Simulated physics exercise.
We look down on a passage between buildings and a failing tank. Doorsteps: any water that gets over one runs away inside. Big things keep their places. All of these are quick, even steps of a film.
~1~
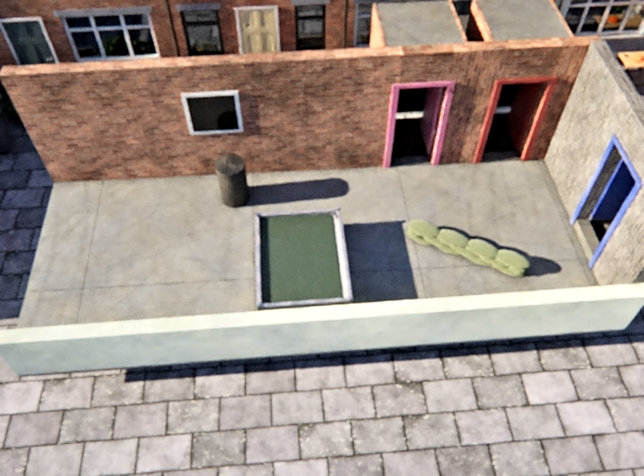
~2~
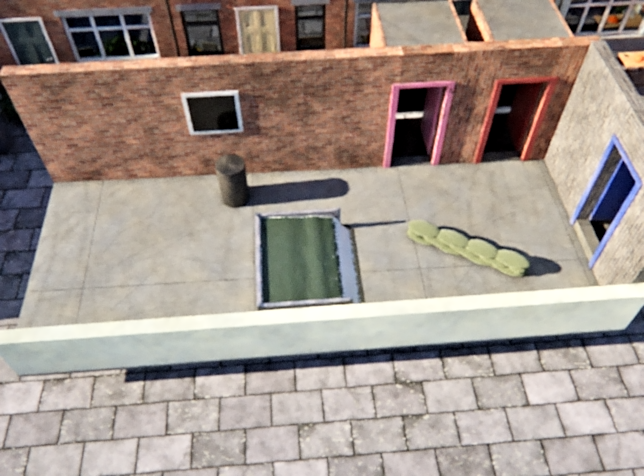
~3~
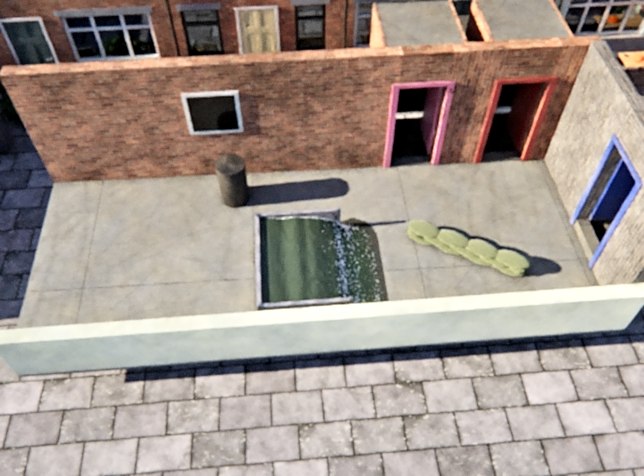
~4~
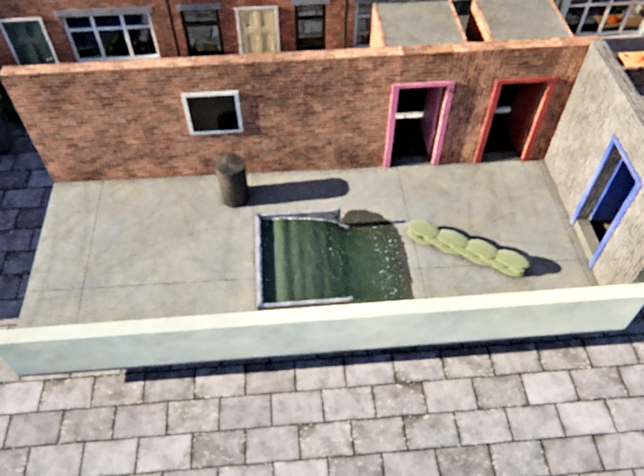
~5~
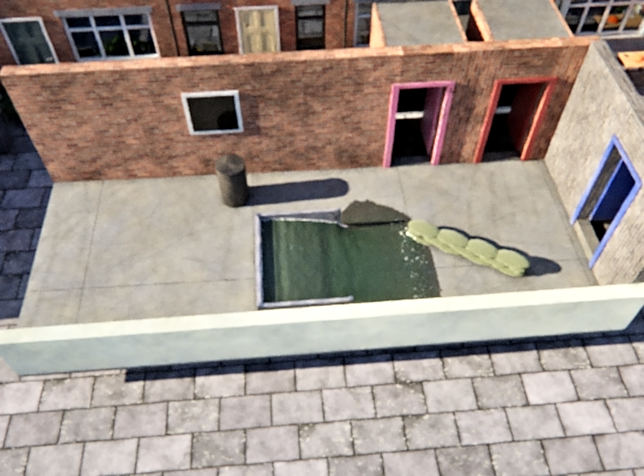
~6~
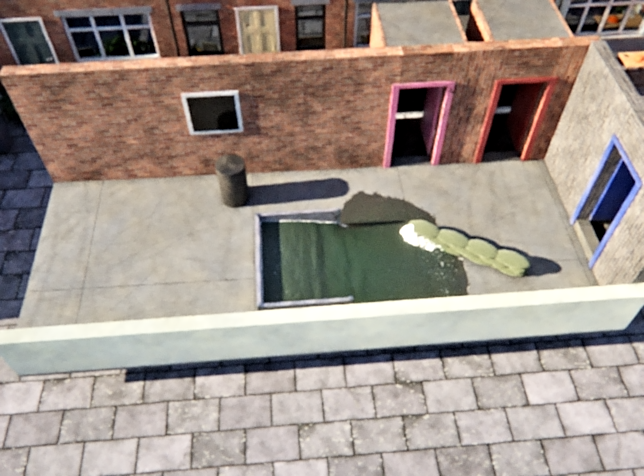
A square tank of dark green water stands in a grey paved yard seen from high above, bounded by a brick wall and a low pale wall. A dark cylinder stands behind it, a pale green rounded hedge lies to its right, and pink, red and blue doorways open beyond. The tank's right side gives way and water pours rightward, spreading across the paving and foaming white against the hedge, while the camera stays still.
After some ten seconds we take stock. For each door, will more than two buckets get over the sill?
The blue door: No, two or fewer; the red door: Yes, more than two; the pink door: Yes, more than two.
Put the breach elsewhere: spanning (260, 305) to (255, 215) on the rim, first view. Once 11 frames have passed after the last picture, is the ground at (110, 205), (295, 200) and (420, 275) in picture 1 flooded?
Point one reached; point two not reached; point three not reached.
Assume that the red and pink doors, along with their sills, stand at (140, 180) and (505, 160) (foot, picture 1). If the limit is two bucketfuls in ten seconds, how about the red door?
Well, the red one never reaches the limit, I reckon.
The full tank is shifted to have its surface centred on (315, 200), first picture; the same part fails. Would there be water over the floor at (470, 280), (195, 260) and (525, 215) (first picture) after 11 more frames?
First one gets inundated, next one stays unwetted, last one gets inundated.
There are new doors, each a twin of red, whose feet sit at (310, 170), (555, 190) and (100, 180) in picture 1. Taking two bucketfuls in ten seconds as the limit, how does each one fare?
Stays within it; exceeds it; stays within it.
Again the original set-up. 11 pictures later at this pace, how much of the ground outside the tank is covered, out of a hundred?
About 30 per cent.
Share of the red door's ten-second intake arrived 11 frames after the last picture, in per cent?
Around 0 in a hundred.
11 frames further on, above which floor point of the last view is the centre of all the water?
That puts it at around (426, 271).
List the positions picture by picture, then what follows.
The open tank at (302, 257) is whole and still, in the first frame.
Water pours out at (342, 264) and has run to (345, 228), in the second frame.
The front is at (363, 225), out from the gap at (342, 265), in the third frame.
Water pours out at (342, 266) and has run to (378, 219), in the fourth frame.
The front is at (413, 227), out from the gap at (342, 266), in the fifth frame.
Water pours out at (342, 266) and has run to (463, 282), in the sixth frame.
A moment on, water covers 25 % of the floor; the blue door not reached, the red door not reached, the pink door not reached.
Next, water covers 30 % of the floor; the blue door not reached, the red door wet at the sill, nothing in, the pink door wet at the sill, nothing in.
Then, water covers 40 % of the floor; the blue door wet at the sill, nothing in, the red door under two buckets in, the pink door under two buckets in.
Later, water covers 45 % of the floor; the blue door wet at the sill, nothing in, the red door far over two buckets in, the pink door over two buckets in.
In the end, water covers 55 % of the floor; the blue door wet at the sill, nothing in, the red door far over two buckets in, the pink door over two buckets in.
